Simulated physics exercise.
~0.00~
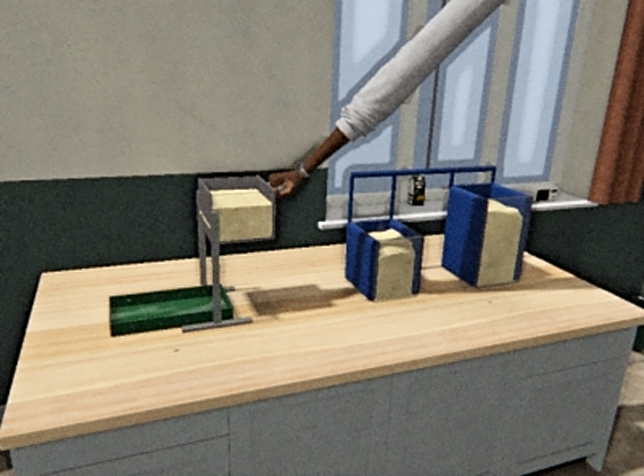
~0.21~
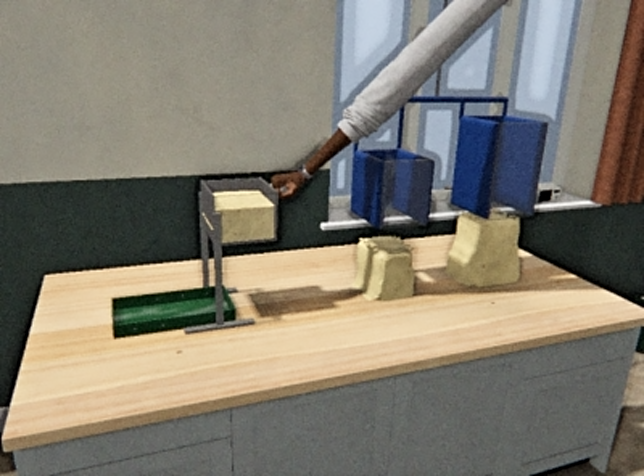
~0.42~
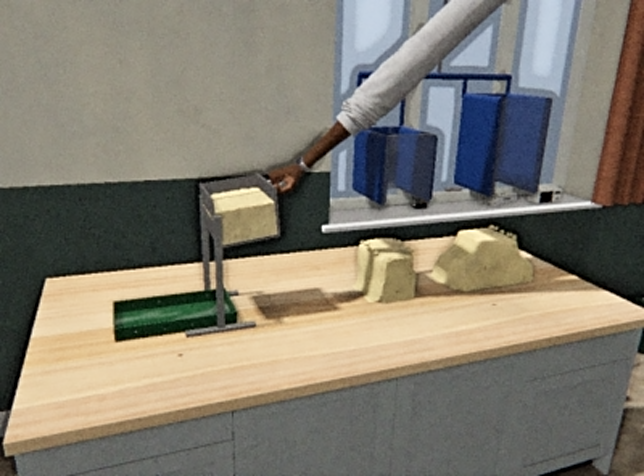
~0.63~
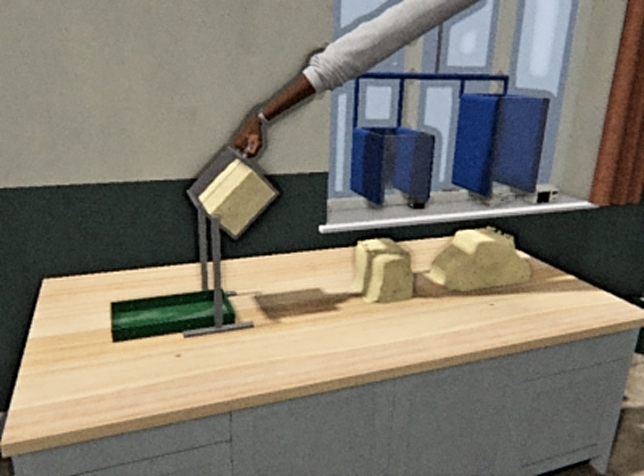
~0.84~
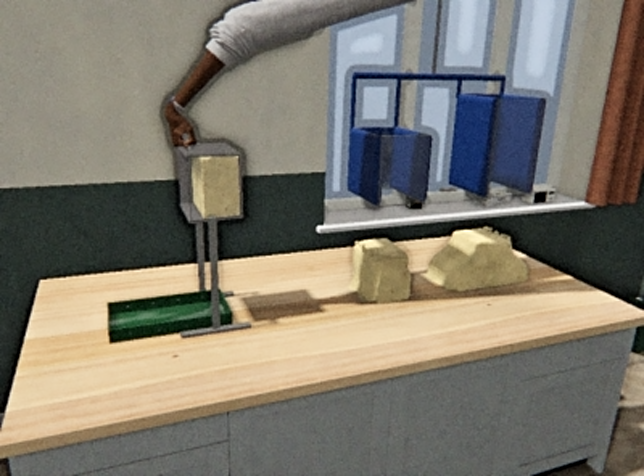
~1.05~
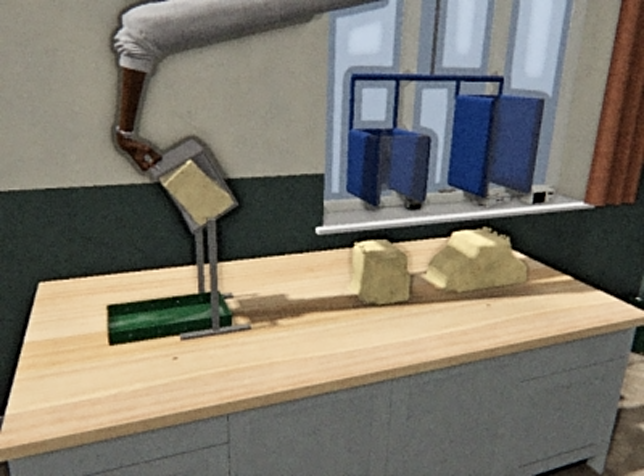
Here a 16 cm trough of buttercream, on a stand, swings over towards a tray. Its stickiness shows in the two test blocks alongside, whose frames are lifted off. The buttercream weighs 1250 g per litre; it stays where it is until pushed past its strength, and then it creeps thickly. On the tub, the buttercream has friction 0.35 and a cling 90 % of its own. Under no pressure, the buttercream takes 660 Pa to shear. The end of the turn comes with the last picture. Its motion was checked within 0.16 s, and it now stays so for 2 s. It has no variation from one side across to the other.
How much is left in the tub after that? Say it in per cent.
About 0 %.
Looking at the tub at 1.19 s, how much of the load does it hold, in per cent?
Near 45 %.
After 1.19 s, the tub is at 119 degrees and holds 47 %.
After 1.36 s, the tub is at 119 degrees and holds 0 %.
After 1.53 s, the tub is at 119 degrees and holds 0 %.
After 1.70 s, the tub is at 119 degrees and holds 0 %.
After 3.05 s, at the end, the tub is at 119 degrees and holds 0 %.
